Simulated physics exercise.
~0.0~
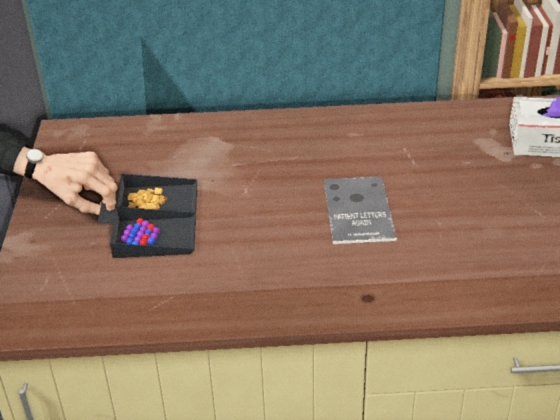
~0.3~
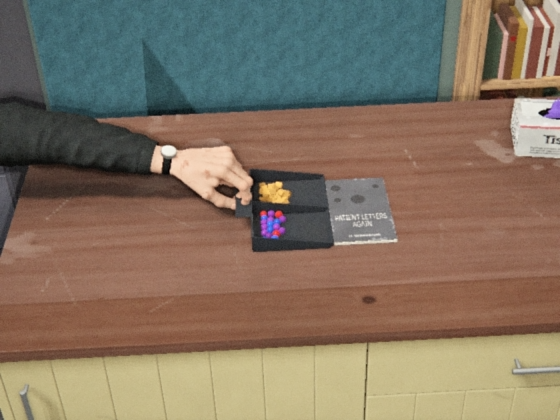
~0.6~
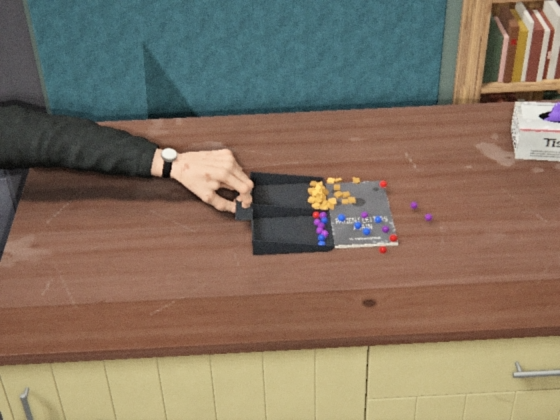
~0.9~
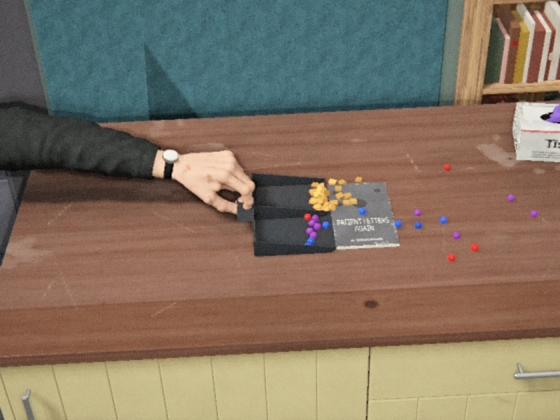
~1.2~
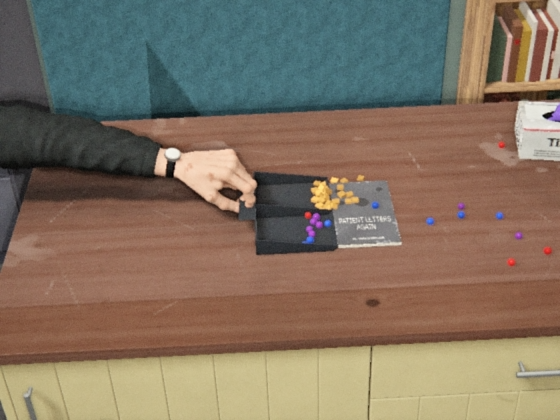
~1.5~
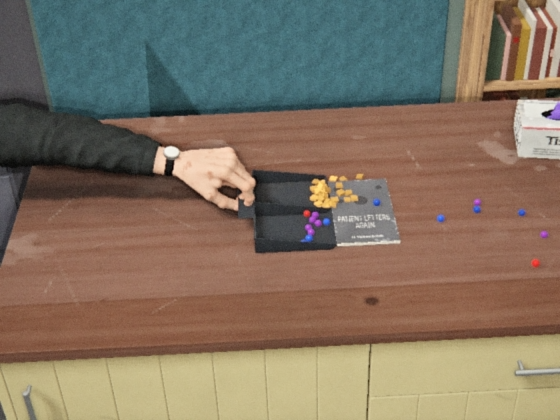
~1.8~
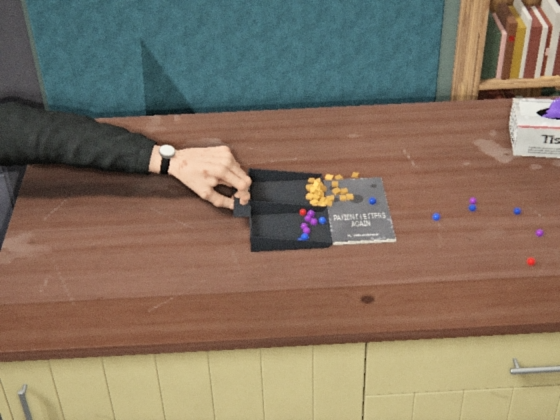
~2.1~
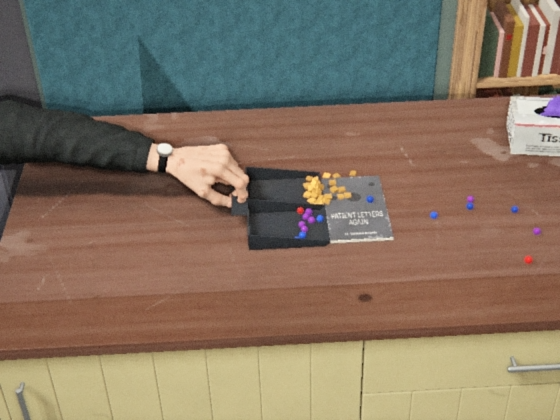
On a wooden counter, a hand slid a black tray of orange bits and red, blue and purple beads right until it bumped a thin grey book, and some of both spilled over the front, a few beads rolling well past the book before stopping.
